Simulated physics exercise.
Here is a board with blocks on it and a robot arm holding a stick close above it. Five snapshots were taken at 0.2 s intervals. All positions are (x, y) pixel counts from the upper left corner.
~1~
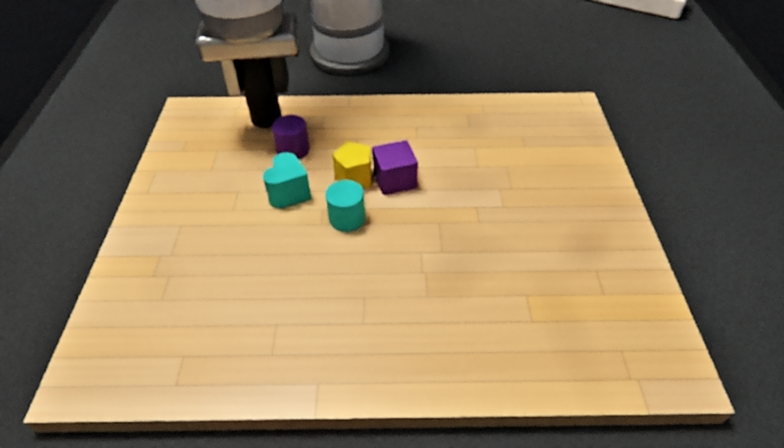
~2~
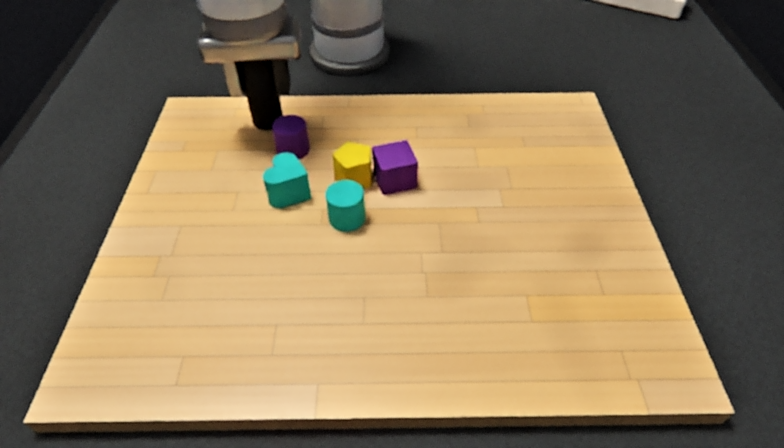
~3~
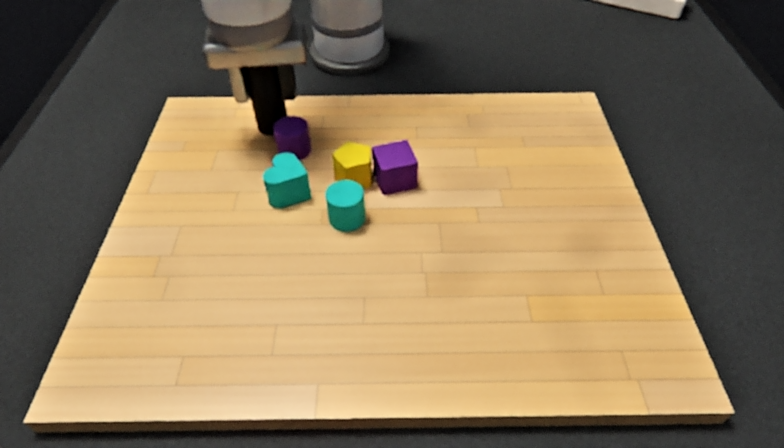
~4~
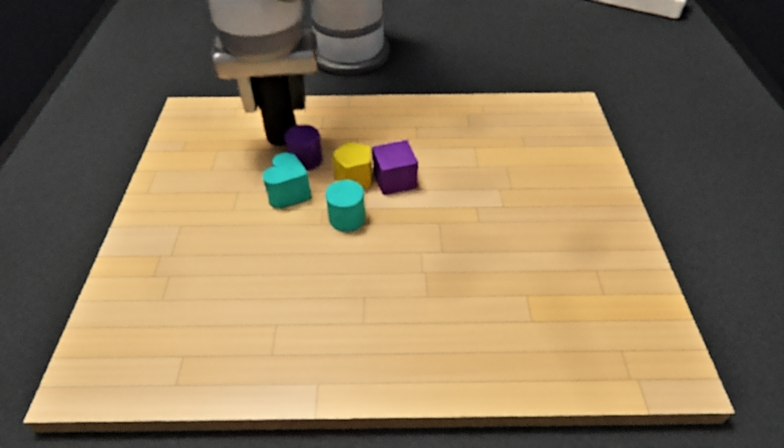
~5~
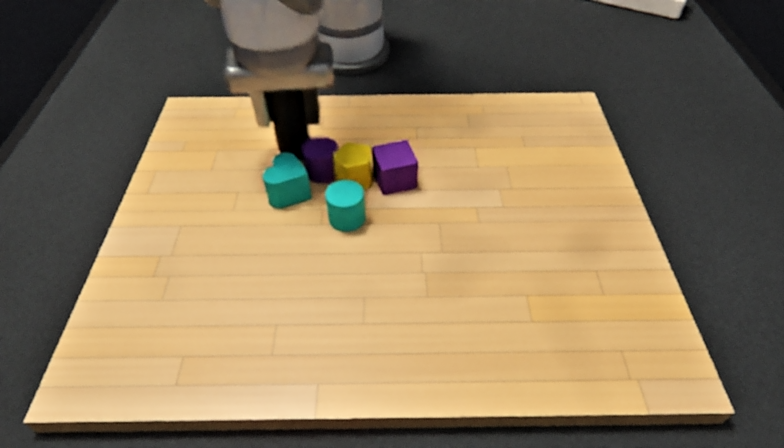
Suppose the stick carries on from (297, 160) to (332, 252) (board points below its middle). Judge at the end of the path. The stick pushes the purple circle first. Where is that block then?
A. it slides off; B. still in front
Correct choice: A.
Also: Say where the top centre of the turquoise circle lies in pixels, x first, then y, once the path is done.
I expect it at (371, 218).
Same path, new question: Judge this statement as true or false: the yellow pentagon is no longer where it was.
That is true.
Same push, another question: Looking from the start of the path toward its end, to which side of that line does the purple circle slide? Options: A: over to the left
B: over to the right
That would be A.
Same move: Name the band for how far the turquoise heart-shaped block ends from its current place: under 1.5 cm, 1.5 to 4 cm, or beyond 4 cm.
Shift of over 4 cm.
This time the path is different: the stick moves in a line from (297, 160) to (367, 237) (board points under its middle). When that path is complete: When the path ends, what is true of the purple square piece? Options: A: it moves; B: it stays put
Letter A.
On the path given first. One third of the way, stick at (306, 179); turquoise heart-shaped block at (280, 189), turned 30° clockwise; purple circle at (336, 172); turquoise circle at (348, 197); yellow pentagon at (372, 167), turned 40° anticlockwise.
Two thirds of the way, stick at (318, 210); turquoise heart-shaped block at (273, 206), turned 90° clockwise; purple circle at (354, 191); turquoise circle at (368, 216); yellow pentagon at (383, 171), turned 55° anticlockwise.
At the end, stick at (331, 243); turquoise heart-shaped block at (273, 206), turned 95° clockwise; purple circle at (356, 193); turquoise circle at (371, 218); yellow pentagon at (383, 171), turned 55° anticlockwise.
